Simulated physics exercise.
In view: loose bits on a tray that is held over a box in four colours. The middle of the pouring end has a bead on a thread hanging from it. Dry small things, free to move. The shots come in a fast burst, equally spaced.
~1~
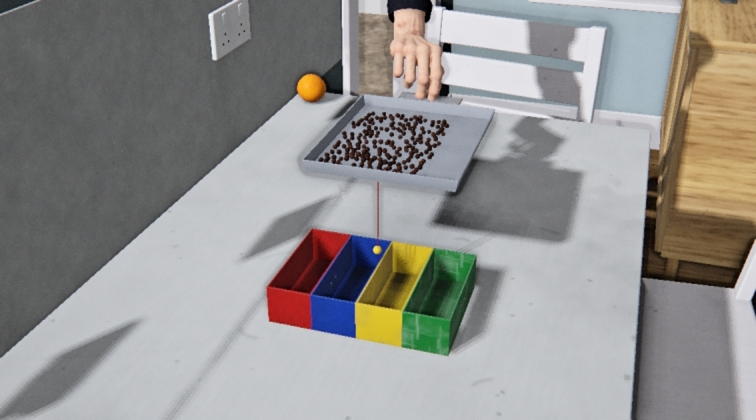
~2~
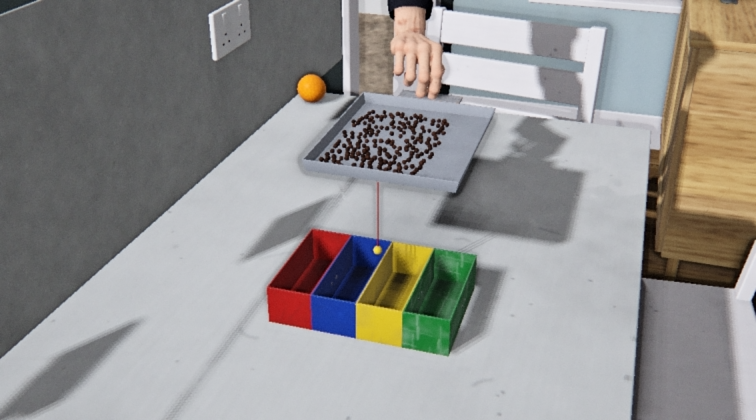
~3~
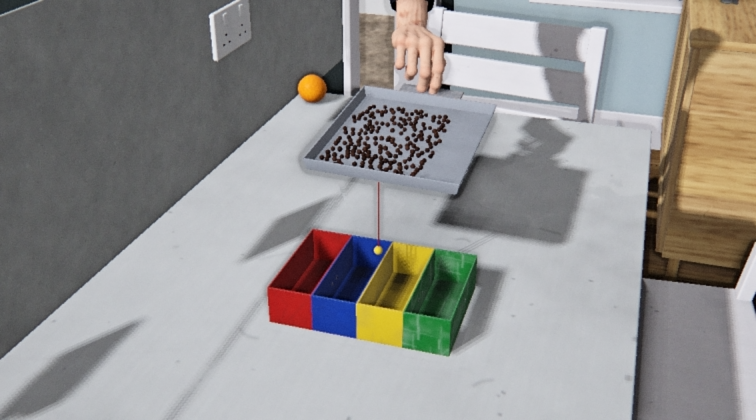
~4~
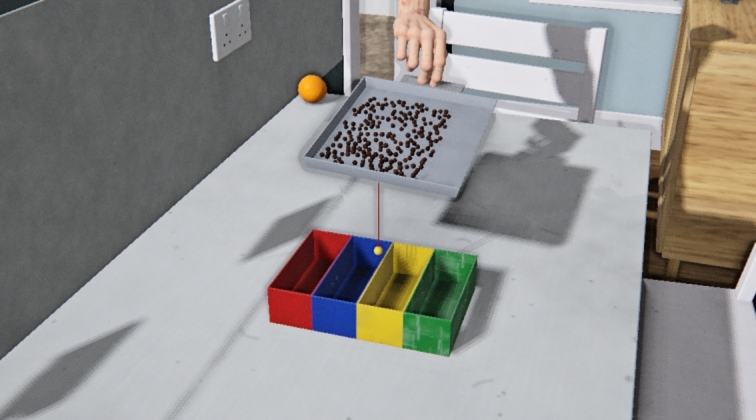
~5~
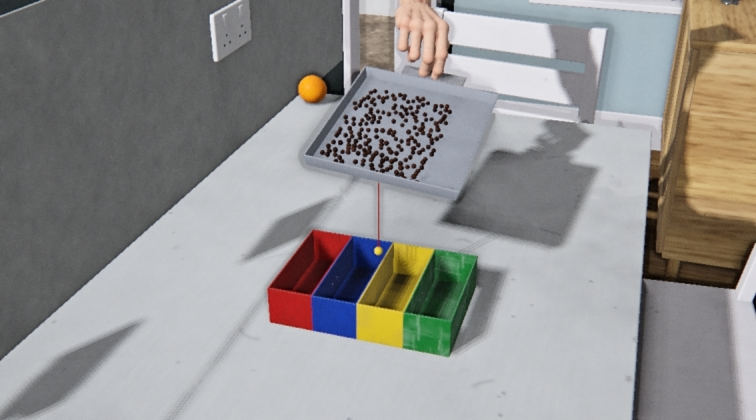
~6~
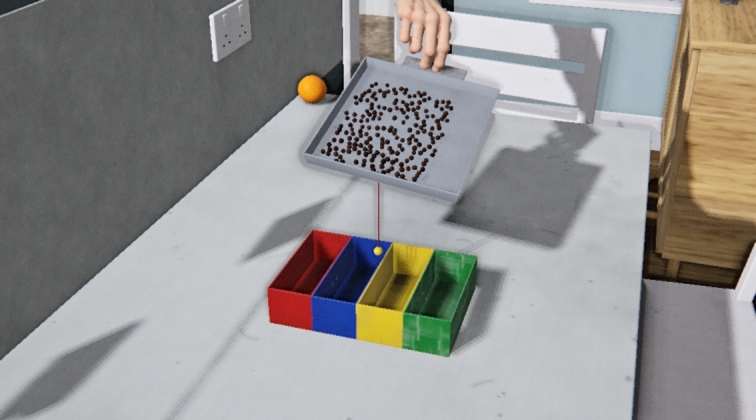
Above a box with red, blue, yellow and green cells on a pale table, a hand raised the far side of a tray of small brown berries, and its near edge slanted lower at the right.
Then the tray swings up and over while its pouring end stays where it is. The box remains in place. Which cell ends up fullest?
The green cell.
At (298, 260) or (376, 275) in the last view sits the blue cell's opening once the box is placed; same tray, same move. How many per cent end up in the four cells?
You'd get about 0 per cent first and about 100 per cent second.
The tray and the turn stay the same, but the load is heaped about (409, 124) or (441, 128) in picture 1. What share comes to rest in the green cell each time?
You'd get about 90 per cent first and about 100 per cent second.
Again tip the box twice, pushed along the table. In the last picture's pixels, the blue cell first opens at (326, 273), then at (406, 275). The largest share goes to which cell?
So it would be green first and the yellow one after that.
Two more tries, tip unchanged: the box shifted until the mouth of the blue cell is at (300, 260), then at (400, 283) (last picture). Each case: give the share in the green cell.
Some 0 percent in the first case, 0 percent in the second.
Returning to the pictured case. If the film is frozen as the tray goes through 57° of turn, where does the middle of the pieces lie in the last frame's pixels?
(433, 186).
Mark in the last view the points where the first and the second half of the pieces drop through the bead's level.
The leading part at (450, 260), the rest of it at (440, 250).
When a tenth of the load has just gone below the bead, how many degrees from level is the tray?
At some 60 degrees.
Soon, tray tipped steeply; most on the tray; a small part in the green cell; a small part falling or outside the box.
A while on, tray tipped right over; about a quarter on the tray; about two thirds in the green cell; a stray few in the yellow cell; a small part falling or outside the box.
Towards the end, tray tipped past a quarter turn; nearly all in the green cell; a stray few in the yellow cell; a stray few falling or outside the box.
Finally, tray tipped past a quarter turn; nearly all in the green cell; a stray few in the yellow cell; none in the blue cell; none in the red cell; a stray few outside the box.
